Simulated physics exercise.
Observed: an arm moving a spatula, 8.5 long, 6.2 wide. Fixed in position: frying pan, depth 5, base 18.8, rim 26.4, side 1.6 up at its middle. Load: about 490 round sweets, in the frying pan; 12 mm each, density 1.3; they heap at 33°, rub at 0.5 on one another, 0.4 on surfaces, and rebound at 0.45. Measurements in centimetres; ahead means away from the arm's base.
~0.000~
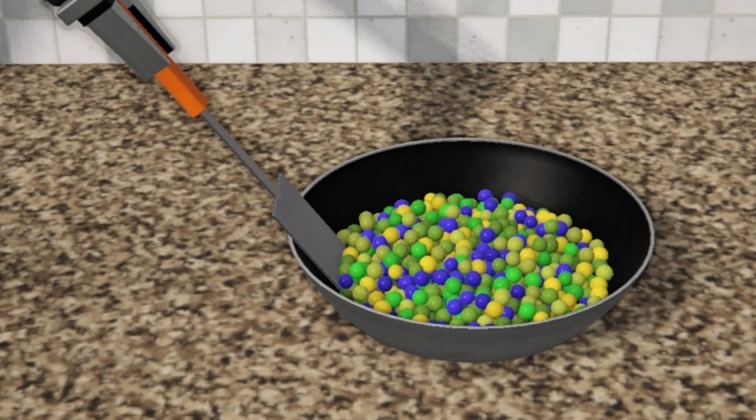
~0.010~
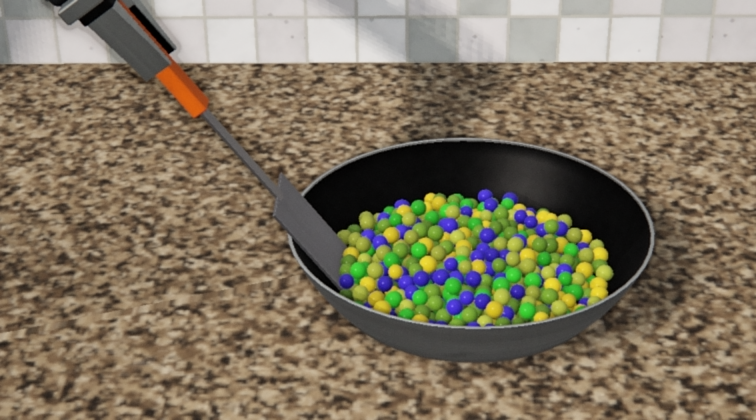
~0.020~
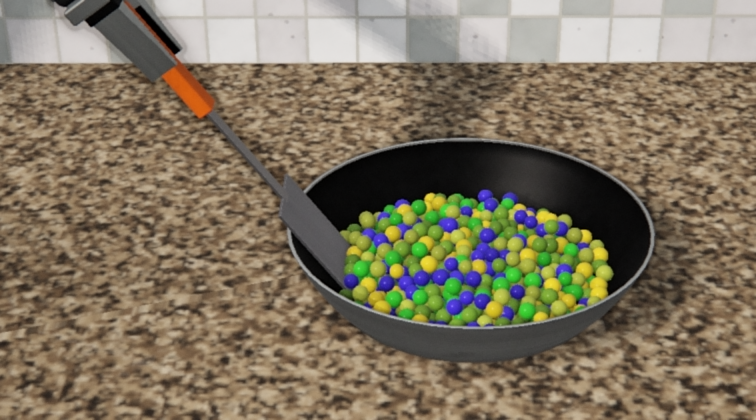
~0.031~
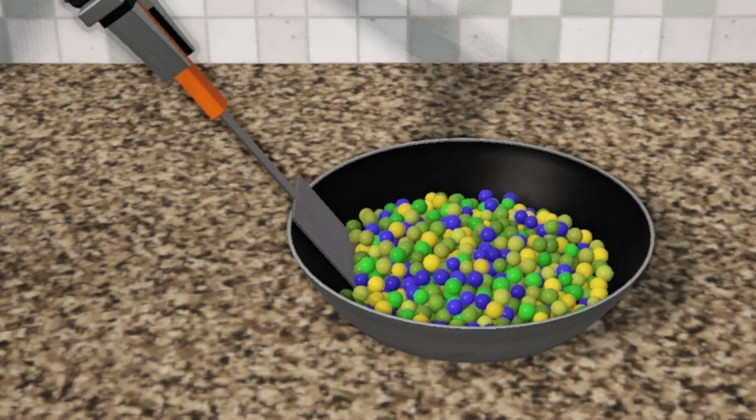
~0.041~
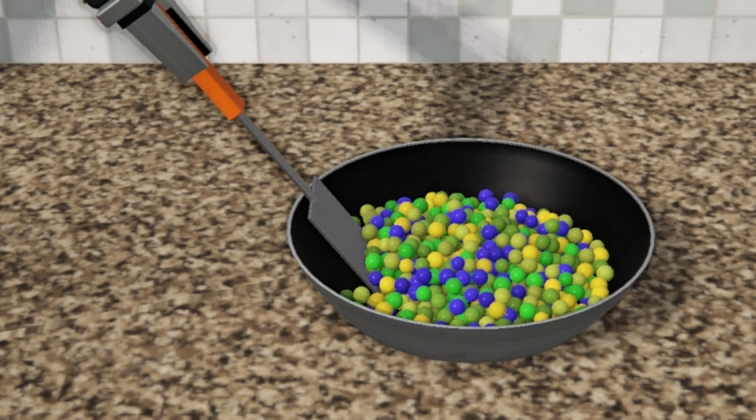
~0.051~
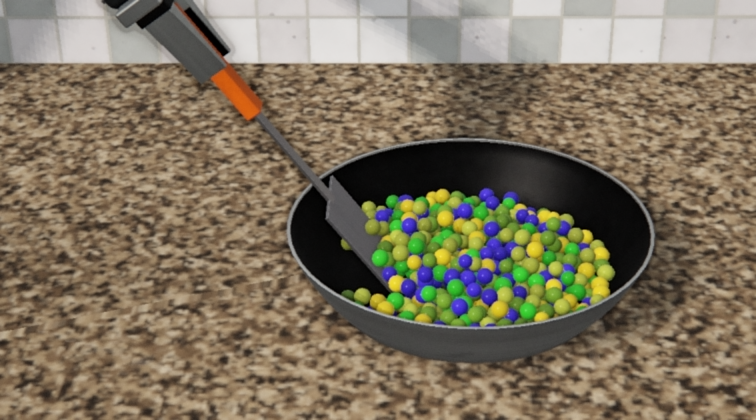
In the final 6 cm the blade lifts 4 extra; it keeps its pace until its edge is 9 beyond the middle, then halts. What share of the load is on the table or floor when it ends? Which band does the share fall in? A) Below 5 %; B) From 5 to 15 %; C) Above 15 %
C.
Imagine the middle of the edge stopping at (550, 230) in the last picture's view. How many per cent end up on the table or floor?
Something close to 15 in a hundred.
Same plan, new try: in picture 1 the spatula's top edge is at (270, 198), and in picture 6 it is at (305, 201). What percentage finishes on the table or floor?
It comes to something like 15 %, give or take.
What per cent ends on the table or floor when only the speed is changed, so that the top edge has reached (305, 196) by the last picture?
10 %.
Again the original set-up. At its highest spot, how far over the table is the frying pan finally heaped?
It reaches around 4.5 cm.
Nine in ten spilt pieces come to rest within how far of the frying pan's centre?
Distance: Approx. 80 cm.
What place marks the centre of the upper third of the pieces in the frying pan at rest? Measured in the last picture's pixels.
Centre: Roughly (540, 242).
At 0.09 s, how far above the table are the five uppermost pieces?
Somewhere around 6 centimetres high.
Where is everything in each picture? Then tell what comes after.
Spatula top edge at (276, 194), sloping 54°; upper third of the load around (465, 253), from x 345 to 605, top at y 195; 491 in the frying pan, in the first frame.
Spatula top edge at (277, 194), sloping 54°; upper third of the load around (465, 253), from x 345 to 605, top at y 195, in the second frame.
Spatula top edge at (283, 194), sloping 54°; upper third of the load around (464, 253), from x 345 to 605, top at y 195, in the third frame.
Spatula top edge at (295, 196), sloping 54°; upper third of the load around (456, 256), from x 345 to 605, top at y 195, in the fourth frame.
Spatula top edge at (312, 196), sloping 54°; upper third of the load around (459, 254), from x 345 to 605, top at y 195, in the fifth frame.
Spatula top edge at (329, 197), sloping 54°; upper third of the load around (460, 249), from x 350 to 605, top at y 195; 491 in the frying pan, in the sixth frame.
By 0.09 s, sloping 54°, highest piece 6 above the table; 491 in the frying pan.
By 0.13 s, sloping 54°, highest piece 8 above the table; 491 in the frying pan.
By 0.34 s, sloping 54°, highest piece 13 above the table; 382 in the frying pan, 44 on the table or floor, 65 on the blade or in flight.
By 1.39 s, sloping 54°, highest piece 4 above the table; 381 in the frying pan, 110 on the table or floor.
Final count, 381 in the frying pan, 110 on the table or floor. That is 22 % on the table or floor.
